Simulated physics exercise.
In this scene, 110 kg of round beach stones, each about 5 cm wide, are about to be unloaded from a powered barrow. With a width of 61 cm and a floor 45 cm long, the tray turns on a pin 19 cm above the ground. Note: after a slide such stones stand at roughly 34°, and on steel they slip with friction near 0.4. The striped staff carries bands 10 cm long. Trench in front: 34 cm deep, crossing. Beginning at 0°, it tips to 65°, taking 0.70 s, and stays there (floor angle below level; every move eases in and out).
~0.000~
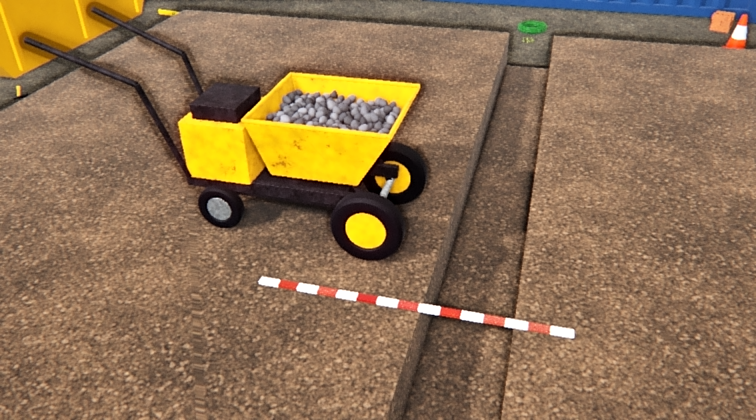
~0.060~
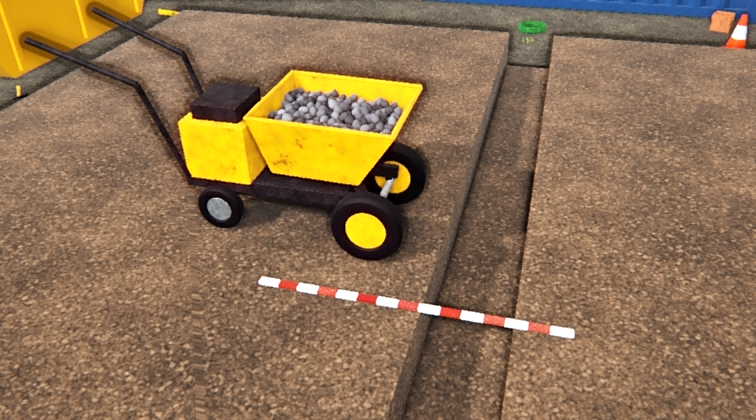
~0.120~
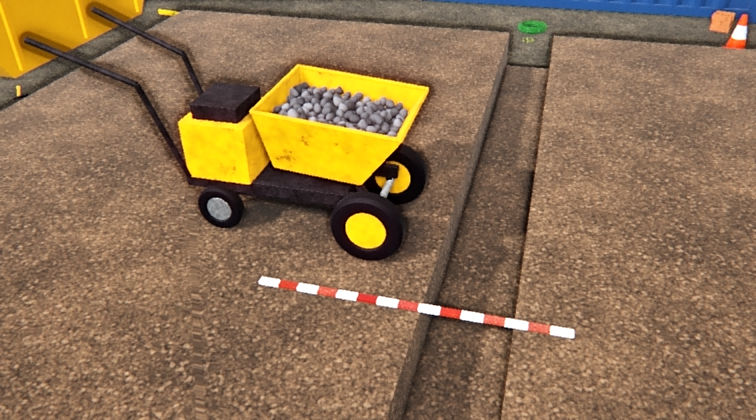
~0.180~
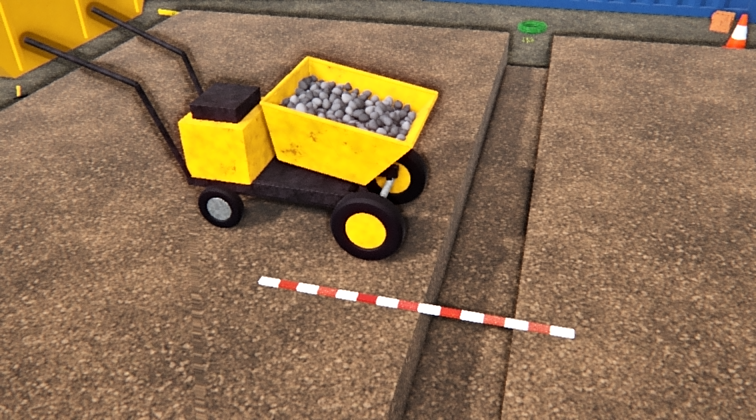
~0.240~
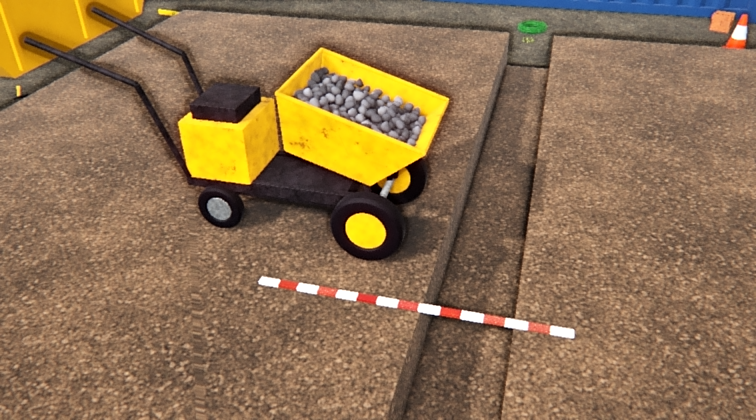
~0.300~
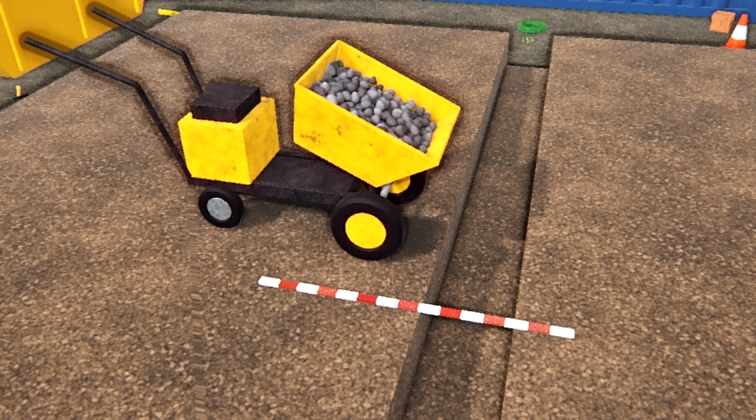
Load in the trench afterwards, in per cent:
49 %.
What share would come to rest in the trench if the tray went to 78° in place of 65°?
In that case some 55 per cent.
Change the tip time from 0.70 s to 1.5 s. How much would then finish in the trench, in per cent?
About 65 percent, I'd say.
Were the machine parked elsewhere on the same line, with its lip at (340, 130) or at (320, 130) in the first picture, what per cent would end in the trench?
It comes to about 85 and 75 in a hundred.
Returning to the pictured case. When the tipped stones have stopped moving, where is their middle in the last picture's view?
I'd point to around (515, 281).
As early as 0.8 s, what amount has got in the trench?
Around 15 per cent of it.
After 0.5 s the floor is at 54°; 100 % in the tray; the foremost stones are at (462, 178).
After 0.8 s the floor is at 65°; 79 % in the tray, 16 % in the trench, 5 % past the trench; the foremost stones are at (540, 245).
After 1.1 s the floor is at 65°; 41 % in the tray, 21 % in the trench, 38 % past the trench; the foremost stones are at (684, 276).
After 3.1 s the floor is at 65°; 12 % in the tray, 49 % in the trench, 39 % past the trench; the foremost stones are past the picture's edge.
